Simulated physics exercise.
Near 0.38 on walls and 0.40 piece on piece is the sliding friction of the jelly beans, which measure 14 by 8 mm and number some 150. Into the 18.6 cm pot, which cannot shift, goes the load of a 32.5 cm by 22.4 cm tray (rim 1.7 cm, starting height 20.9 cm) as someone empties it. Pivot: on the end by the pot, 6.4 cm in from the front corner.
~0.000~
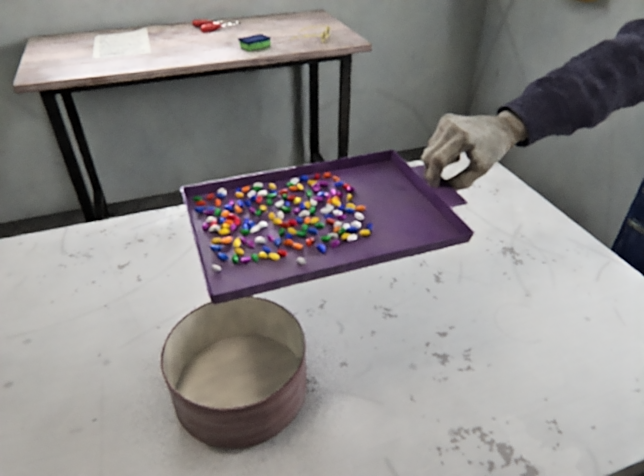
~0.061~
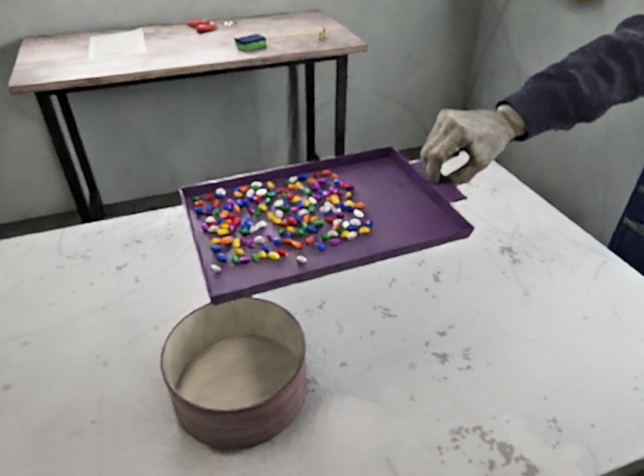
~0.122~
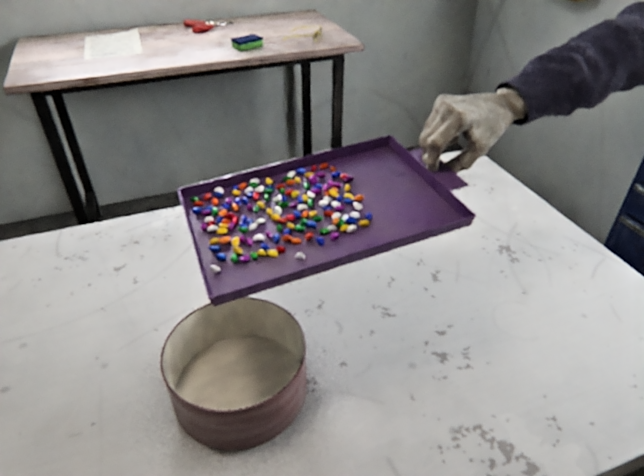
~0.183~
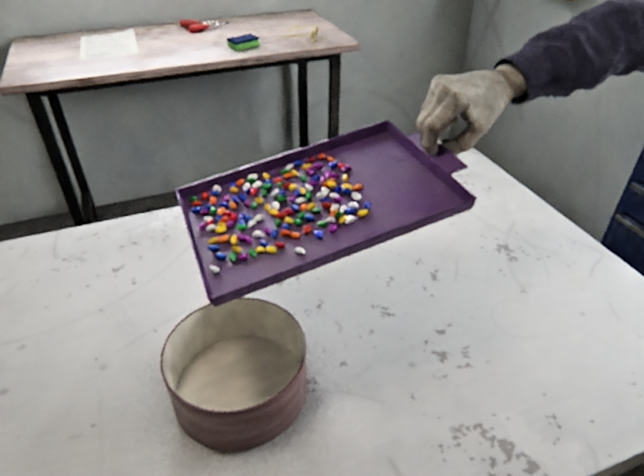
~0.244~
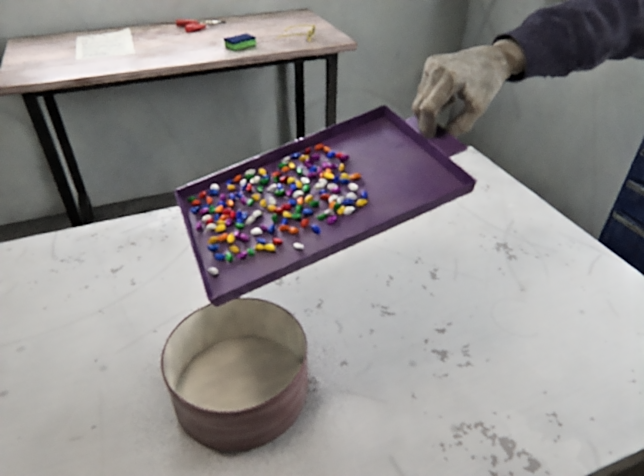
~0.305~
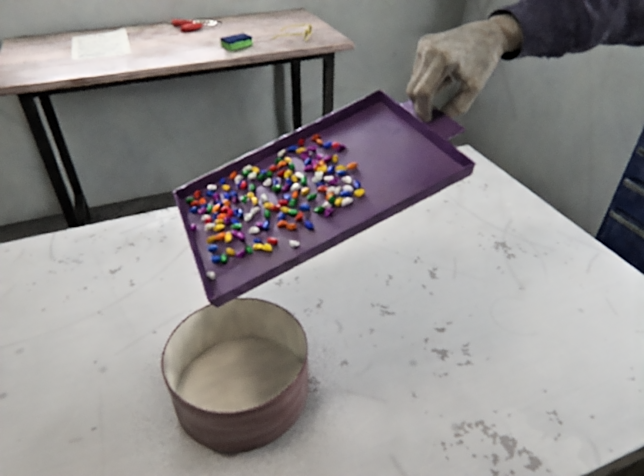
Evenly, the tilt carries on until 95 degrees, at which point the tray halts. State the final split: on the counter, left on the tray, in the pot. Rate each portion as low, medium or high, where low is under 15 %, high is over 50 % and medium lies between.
Counter high, left on the tray low, pot medium.
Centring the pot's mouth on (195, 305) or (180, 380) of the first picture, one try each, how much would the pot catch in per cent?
The shares would be near 75 and 40 per cent respectively.
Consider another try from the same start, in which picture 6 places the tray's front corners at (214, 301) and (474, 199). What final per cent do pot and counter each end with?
In the pot: 95 per cent; on the counter: 5 per cent.
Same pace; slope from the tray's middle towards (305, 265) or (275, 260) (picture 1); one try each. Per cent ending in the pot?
The share comes to roughly 95 in a hundred, then roughly 95 in a hundred.
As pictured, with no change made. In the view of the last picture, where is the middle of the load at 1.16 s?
Roughly (190, 234).
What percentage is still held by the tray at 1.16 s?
About 85% of the load.
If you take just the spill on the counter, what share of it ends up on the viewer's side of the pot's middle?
Share: Some 10 %.
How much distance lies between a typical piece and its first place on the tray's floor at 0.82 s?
I'd say close to 9 centimetres.
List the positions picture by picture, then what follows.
The first picture shows tray tilt 0 degrees, front corners at (212, 293) and (471, 231); middle of the pieces at (280, 215); pot at (234, 346).
The second picture shows tray tilt 1 degrees, front corners at (212, 294) and (471, 227); middle of the pieces at (280, 214).
The third picture shows tray tilt 4 degrees, front corners at (211, 295) and (472, 214), lowest corner left front; middle of the pieces at (278, 210).
The fourth picture shows tray tilt 9 degrees, front corners at (211, 296) and (472, 197), lowest corner left front; middle of the pieces at (276, 205).
The fifth picture shows tray tilt 13 degrees, front corners at (211, 297) and (472, 180), lowest corner left front; middle of the pieces at (272, 201).
The sixth picture shows tray tilt 18 degrees, front corners at (211, 298) and (471, 163), lowest corner left front; middle of the pieces at (265, 199); pot at (236, 349). Its pace works out near 70 degrees a second.
After 0.82 s, tilt 54 degrees; the tray holds 100 %, the pot 0 %.
After 1.16 s, tilt 79 degrees; the tray holds 85 %, the pot 5 %.
After 1.60 s, tilt 95 degrees; the tray holds 5 %, the pot 25 %.
At rest (2.9 s), counter 65 %, tray 0 %, pot 30 %.
